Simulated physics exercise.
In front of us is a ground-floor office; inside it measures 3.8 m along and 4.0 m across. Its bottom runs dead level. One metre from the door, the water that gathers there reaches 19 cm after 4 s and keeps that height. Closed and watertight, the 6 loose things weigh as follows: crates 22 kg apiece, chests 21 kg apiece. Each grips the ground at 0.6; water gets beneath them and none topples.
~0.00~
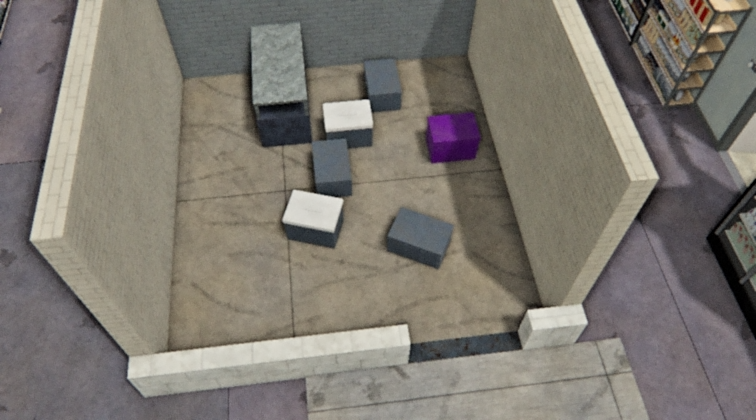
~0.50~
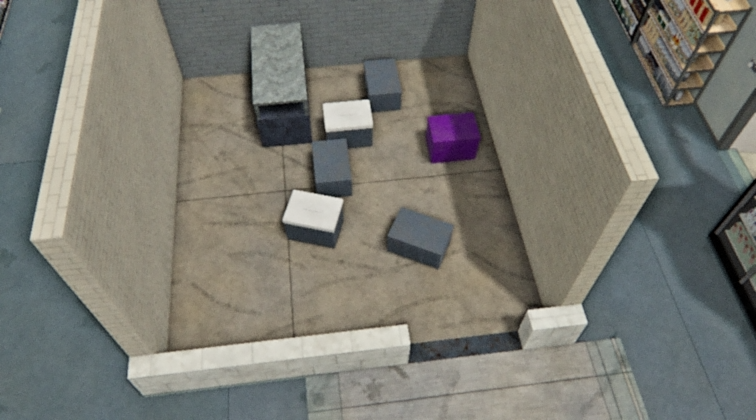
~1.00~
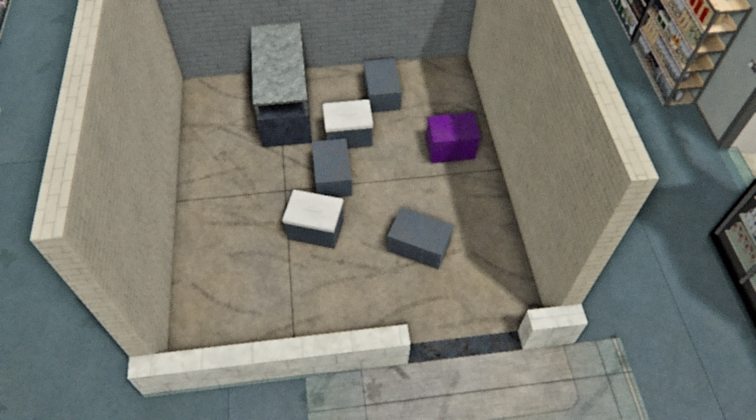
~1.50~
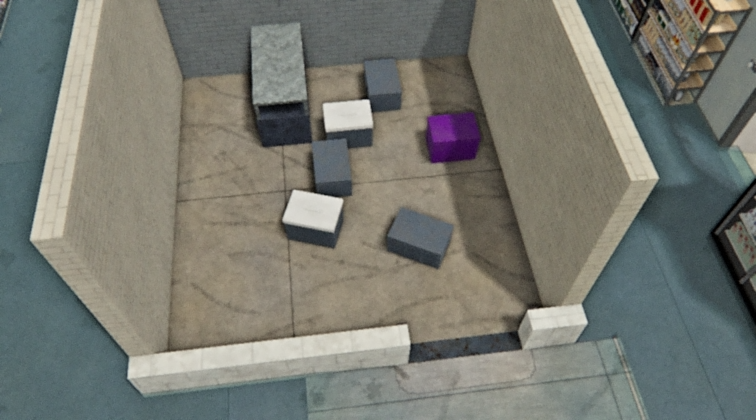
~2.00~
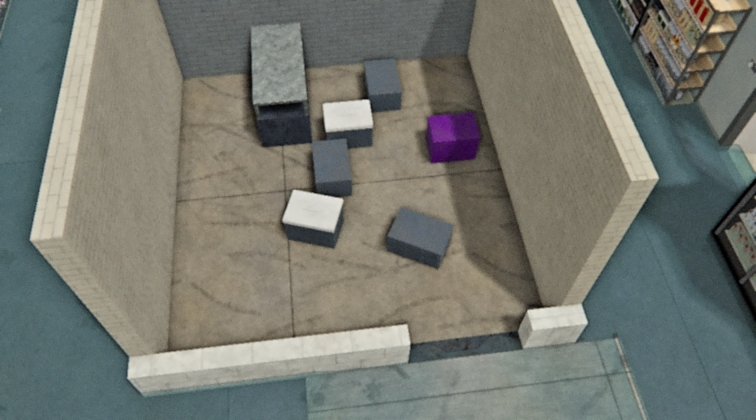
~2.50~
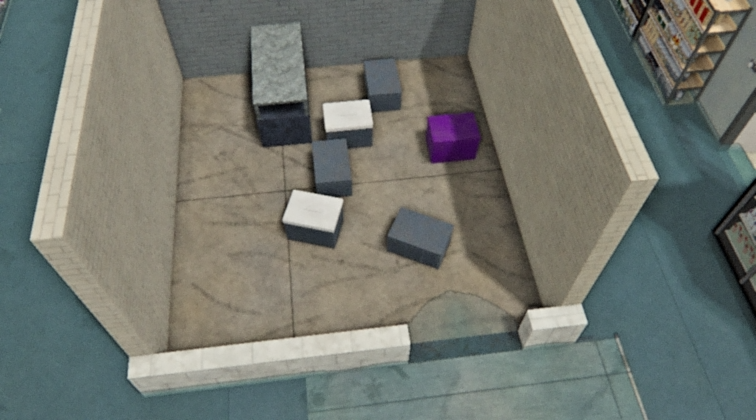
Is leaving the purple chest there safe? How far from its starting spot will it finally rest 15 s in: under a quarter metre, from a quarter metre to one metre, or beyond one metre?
Looks like it will get pushed a long way.
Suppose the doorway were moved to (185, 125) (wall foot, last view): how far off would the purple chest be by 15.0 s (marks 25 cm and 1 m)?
Result for the purple chest - essentially stationary.
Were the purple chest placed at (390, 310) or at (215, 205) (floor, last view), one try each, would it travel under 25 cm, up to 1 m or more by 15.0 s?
Try one: Moderate displacement; try two: Negligible displacement.
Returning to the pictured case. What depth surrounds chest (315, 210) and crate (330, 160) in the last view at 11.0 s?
Around 6 cm and 7 cm.
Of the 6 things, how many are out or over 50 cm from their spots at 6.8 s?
By then the count is 1.
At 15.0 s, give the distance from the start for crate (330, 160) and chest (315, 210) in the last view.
In that order: 150 cm, 50 cm.
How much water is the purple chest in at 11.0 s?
Roughly 16 cm deep.
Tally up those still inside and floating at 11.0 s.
4 at that moment.
After 3.5 s the purple chest is near (454, 127), 0.0 m from its start, aground; 0 afloat.
After 6.8 s the purple chest is near (440, 108), 0.3 m from its start, aground; 0 afloat.
After 11.0 s the purple chest is near (388, 50), 1.4 m from its start, afloat; 4 afloat.
After 15.0 s the purple chest is near (355, 70), 1.5 m from its start, afloat; 5 afloat.
